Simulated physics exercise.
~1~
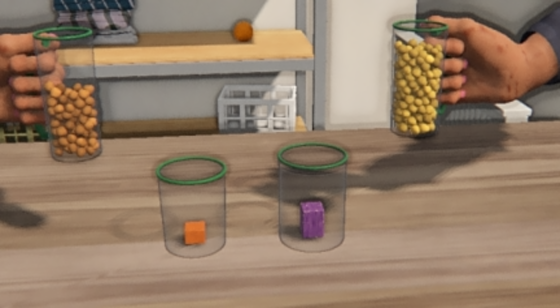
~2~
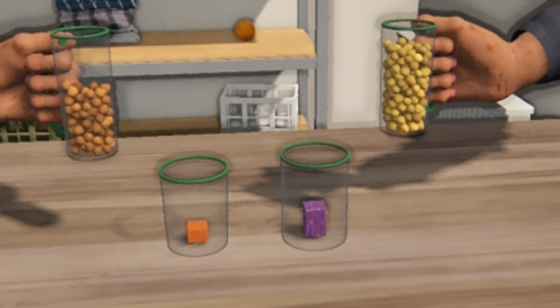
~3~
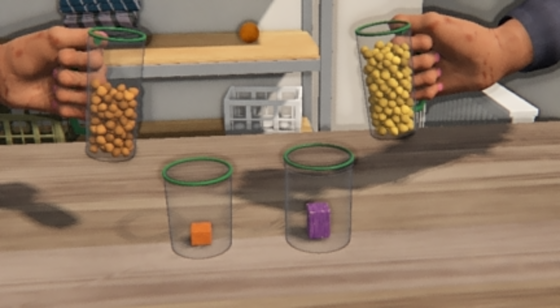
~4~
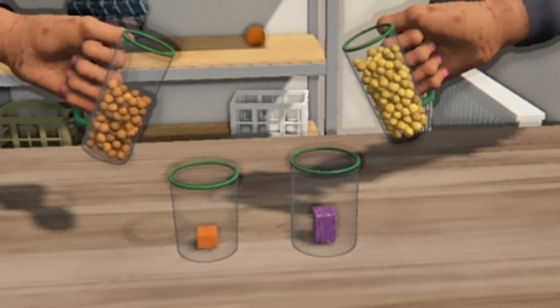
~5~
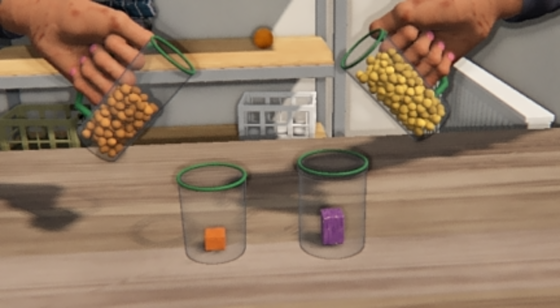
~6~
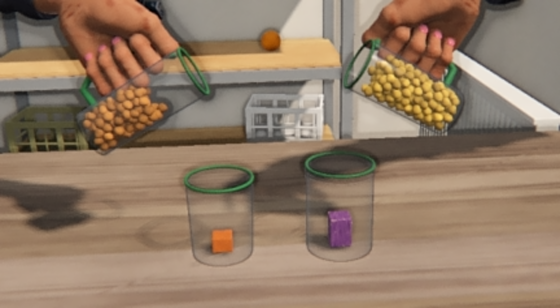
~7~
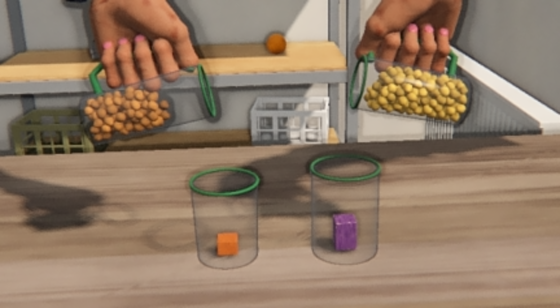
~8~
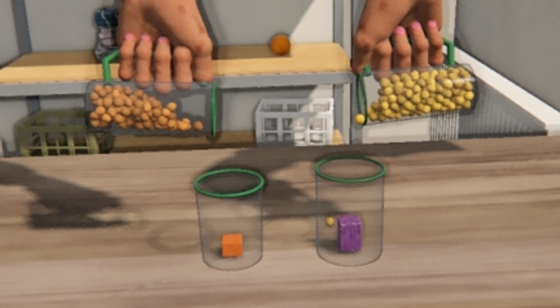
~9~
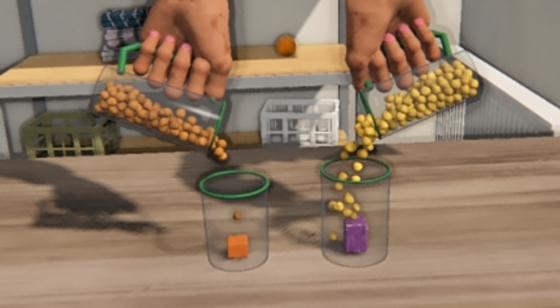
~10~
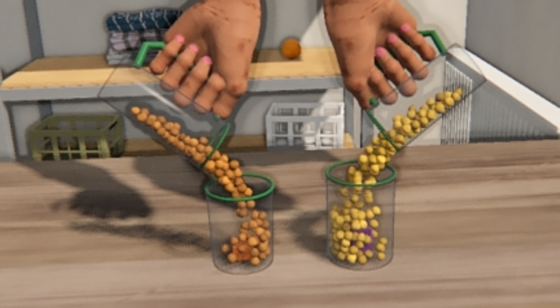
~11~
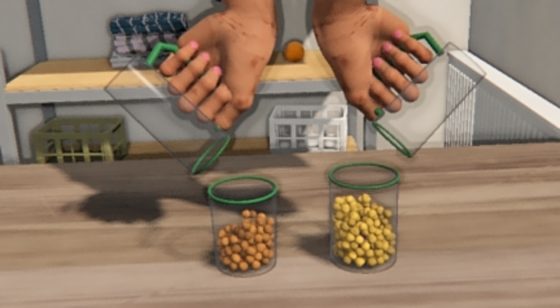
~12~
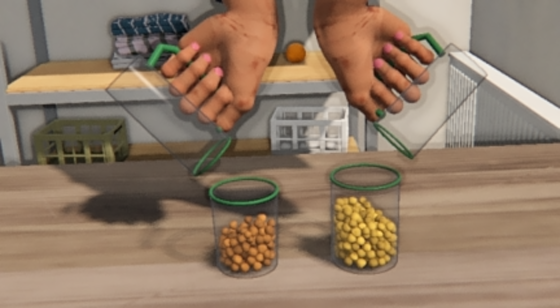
Two hands tip orange and yellow balls into two clear containers, burying the small blocks.
